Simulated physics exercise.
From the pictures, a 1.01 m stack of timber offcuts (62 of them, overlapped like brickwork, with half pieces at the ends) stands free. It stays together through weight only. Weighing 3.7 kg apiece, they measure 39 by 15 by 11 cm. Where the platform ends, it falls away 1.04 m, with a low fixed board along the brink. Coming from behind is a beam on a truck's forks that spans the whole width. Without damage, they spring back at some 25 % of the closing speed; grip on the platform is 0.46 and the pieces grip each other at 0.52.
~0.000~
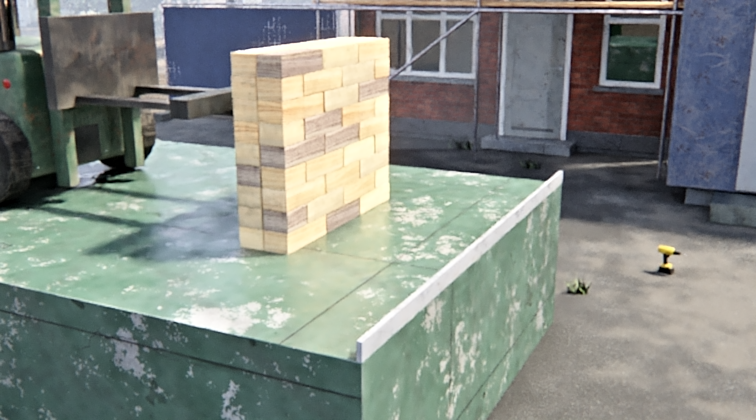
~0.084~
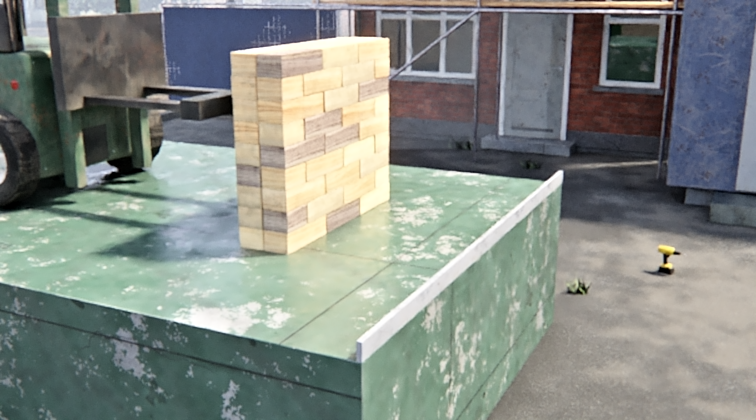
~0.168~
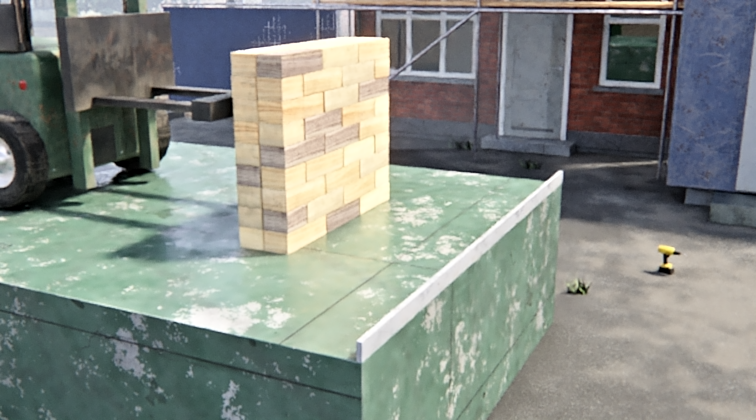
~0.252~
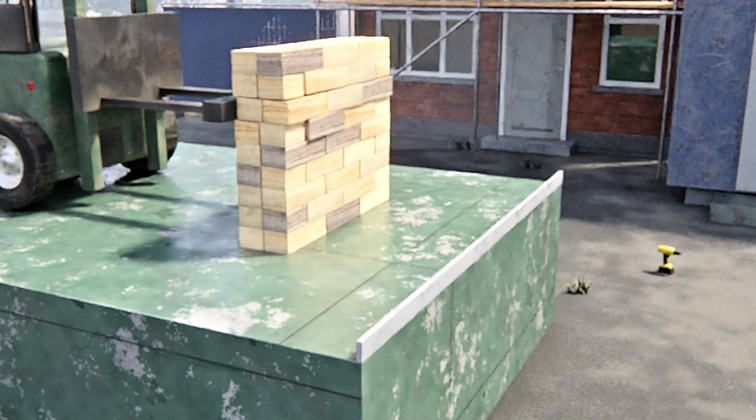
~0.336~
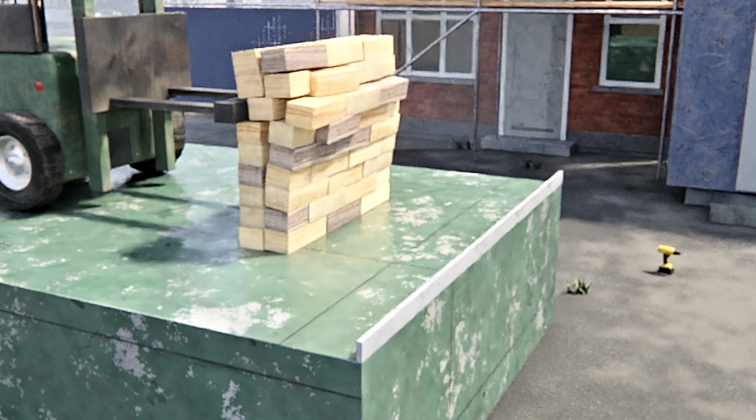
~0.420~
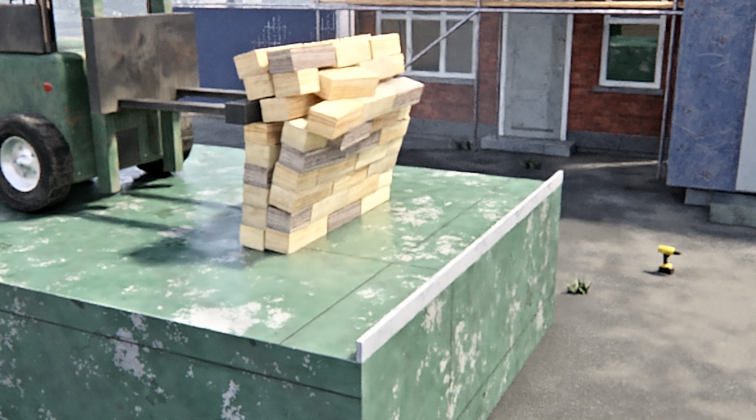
A pale yellow stack of timber blocks with scattered grey-brown ones, overlapped like brickwork, stands on a worn green platform, seen from slightly above in a paved yard. A green forklift is at left, a brick building with a grey door behind, and a yellow drill on the ground at right. The forklift rolls rightward, its dark beam pushing the stack's upper blocks askew and outward, while the camera stays still.
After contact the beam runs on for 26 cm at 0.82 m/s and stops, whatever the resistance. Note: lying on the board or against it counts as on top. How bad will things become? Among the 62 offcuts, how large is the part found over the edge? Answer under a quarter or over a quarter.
Fewer than one in four of them.
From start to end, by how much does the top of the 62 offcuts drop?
I'd put it at around 46 cm.
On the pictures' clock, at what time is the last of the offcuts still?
At roughly 2.5 s.
Around 0.62 s, none of the 62 offcuts over the edge, 62 disturbed.
Around 0.94 s, none of the 62 offcuts over the edge, 59 disturbed.
Finally (2.6 s), 3 of the 62 offcuts over the edge. That is 5 per cent.
